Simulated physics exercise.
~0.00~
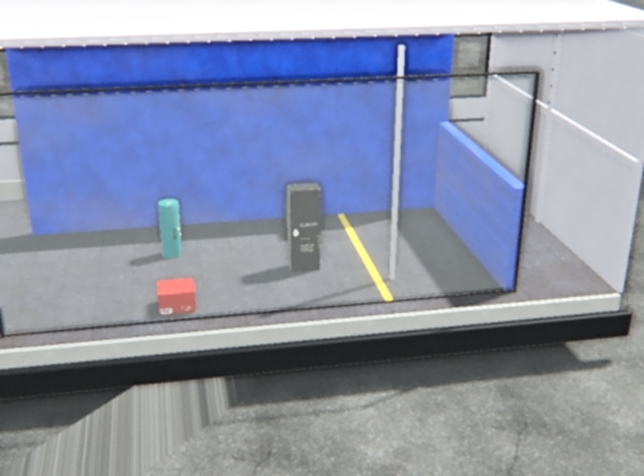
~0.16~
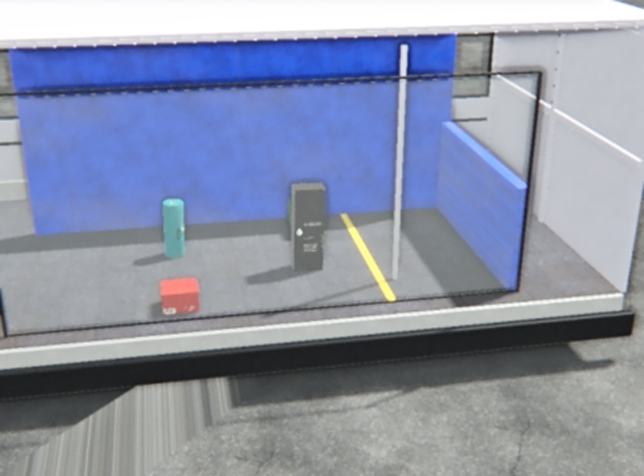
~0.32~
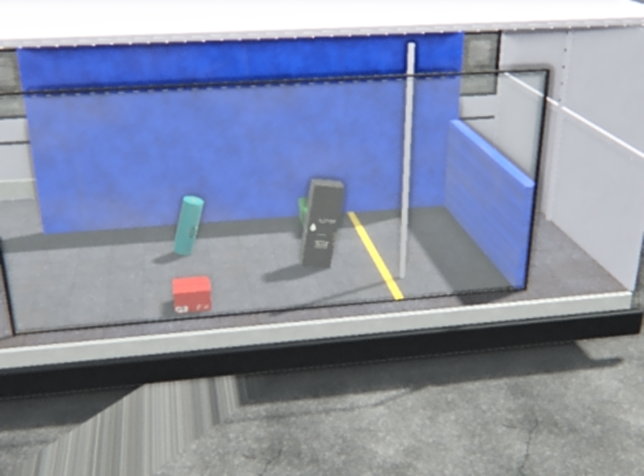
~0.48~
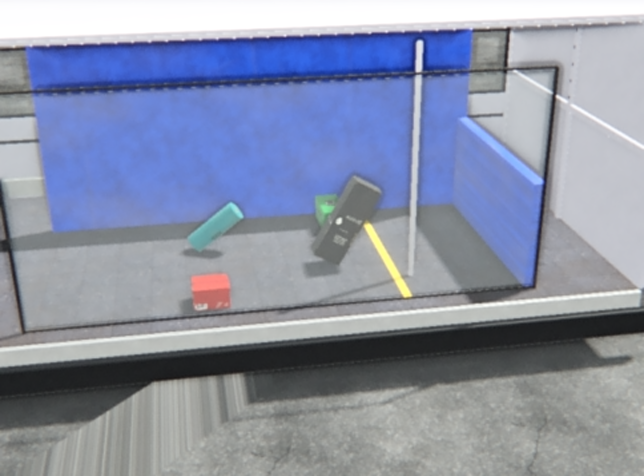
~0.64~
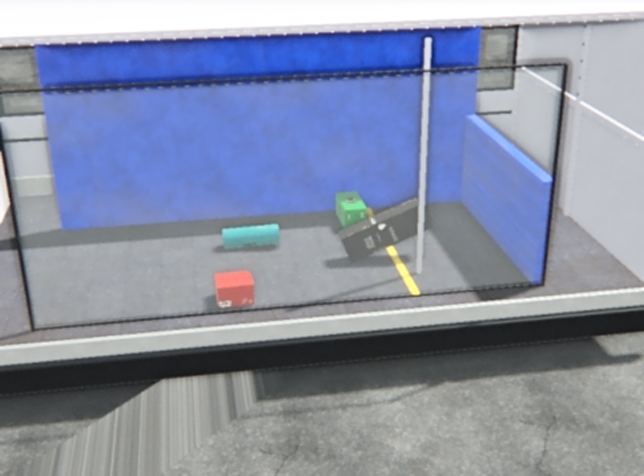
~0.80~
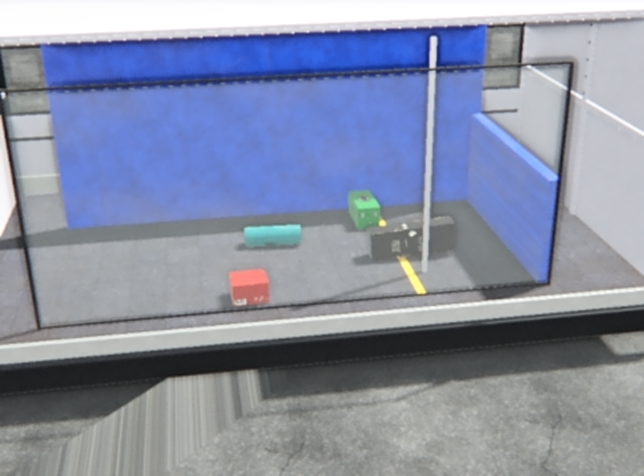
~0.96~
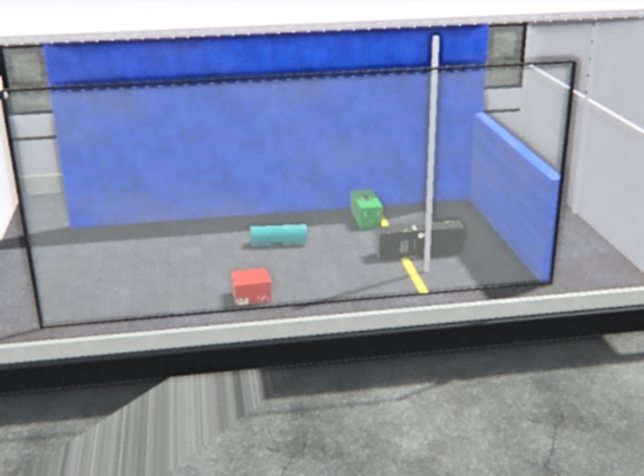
At first, a teal roll and a tall black box stand upright in an open-sided bay with a blue back wall, near a red carton, a pale pole and a yellow floor line. The two upright things begin leaning right, and a green toolbox comes into view behind the black box. The roll and the box tip over onto their sides as the carton and toolbox slide right. All shift a little farther before settling. At the end, the black box lies beyond the yellow line, while the roll, carton and toolbox rest short of it.
